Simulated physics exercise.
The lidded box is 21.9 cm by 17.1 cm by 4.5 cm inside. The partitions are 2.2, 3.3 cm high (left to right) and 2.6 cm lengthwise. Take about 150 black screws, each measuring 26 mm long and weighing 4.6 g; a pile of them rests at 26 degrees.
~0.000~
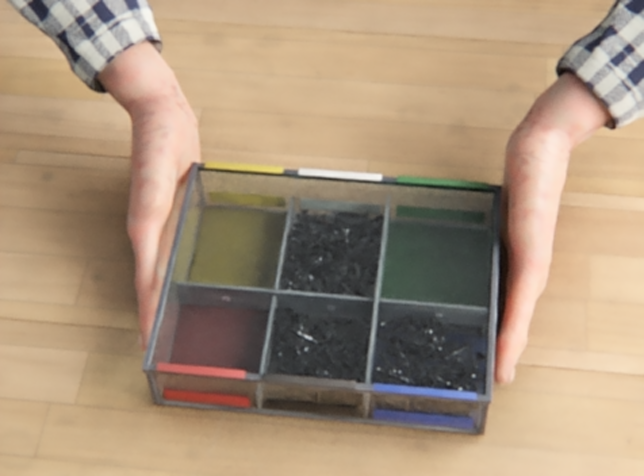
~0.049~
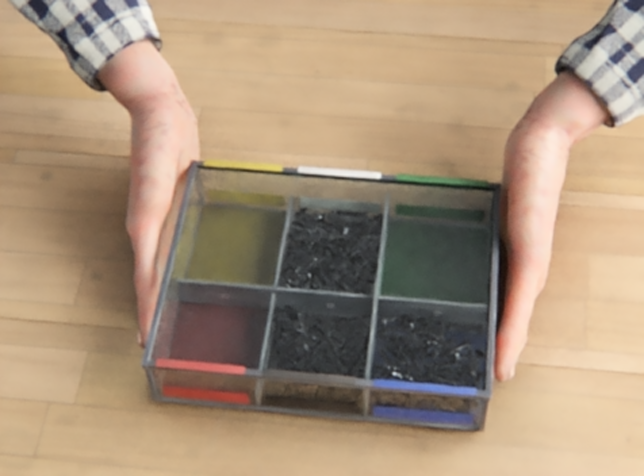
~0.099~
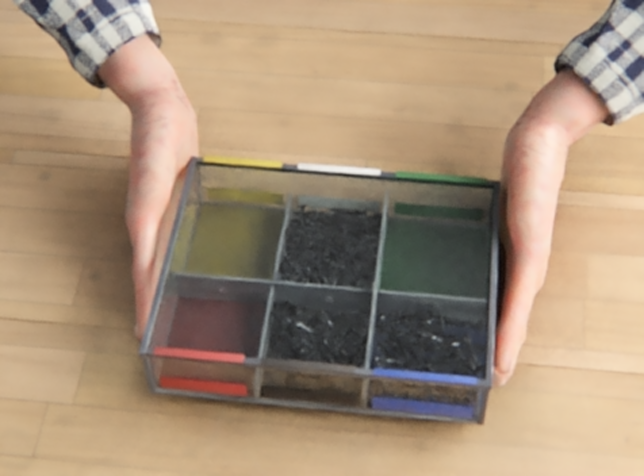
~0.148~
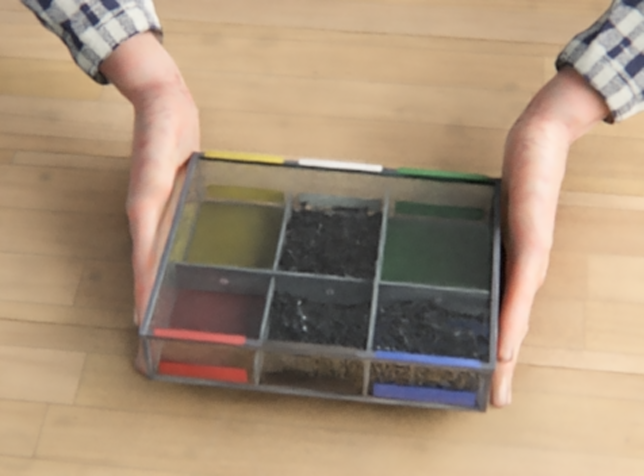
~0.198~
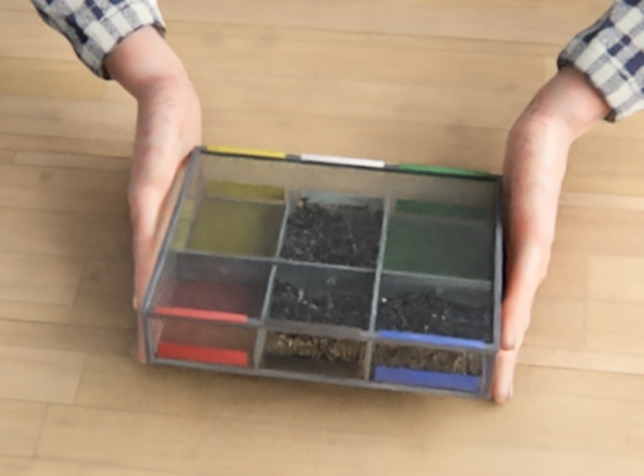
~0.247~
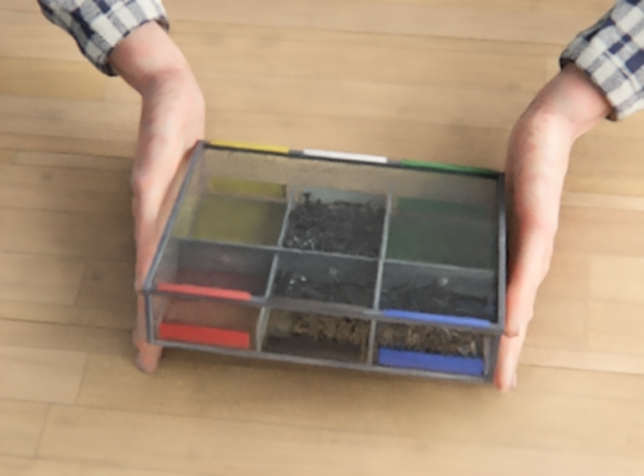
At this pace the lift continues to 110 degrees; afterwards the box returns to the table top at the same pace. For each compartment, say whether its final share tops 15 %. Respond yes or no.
Red: No; blue: No; green: Yes; yellow: No; white: Yes; black: No.
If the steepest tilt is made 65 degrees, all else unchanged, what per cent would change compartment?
It would come to about 5 per cent.
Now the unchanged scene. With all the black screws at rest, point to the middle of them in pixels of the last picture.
Resting centre estimate: Around (368, 236).
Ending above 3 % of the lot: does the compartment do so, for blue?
Blue yes.
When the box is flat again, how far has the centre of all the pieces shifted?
Roughly 6.5 cm.
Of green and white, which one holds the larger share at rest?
That would be the white compartment.
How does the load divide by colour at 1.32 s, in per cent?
Shares - red: 0; blue: 15; green: 20; yellow: 0; white: 50; black: 10.
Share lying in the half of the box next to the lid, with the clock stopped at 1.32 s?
I'd say around 60 percent of the pieces.
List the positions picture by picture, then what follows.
The first frame shows box tilt 0 degrees, front corners at (150, 366) and (485, 397); blue 35 %, white 40 %, black 25 %.
The second frame shows box tilt 1 degrees, front corners at (149, 362) and (485, 393).
The third frame shows box tilt 4 degrees, front corners at (147, 350) and (486, 382), lowest corner right back.
The fourth frame shows box tilt 8 degrees, front corners at (147, 332) and (489, 366), lowest corner right back.
The fifth frame shows box tilt 13 degrees, front corners at (147, 310) and (493, 347), lowest corner right back.
The sixth frame shows box tilt 17 degrees, front corners at (150, 287) and (498, 327), lowest corner right back; blue 35 %, white 40 %, black 25 %. The box's pace is about 90 degrees a second.
Then, at 1.32 s, tilt 110 degrees; blue 15 %, green 20 %, white 50 %, black 10 %.
After 2.04 s, tilt 49 degrees; blue 10 %, green 30 %, white 60 %.
After 2.79 s, tilt 0 degrees; blue 10 %, green 30 %, white 60 %.
In the end, at 3.6 s, red 0 %, blue 10 %, green 30 %, yellow 0 %, white 60 %, black 0 %.
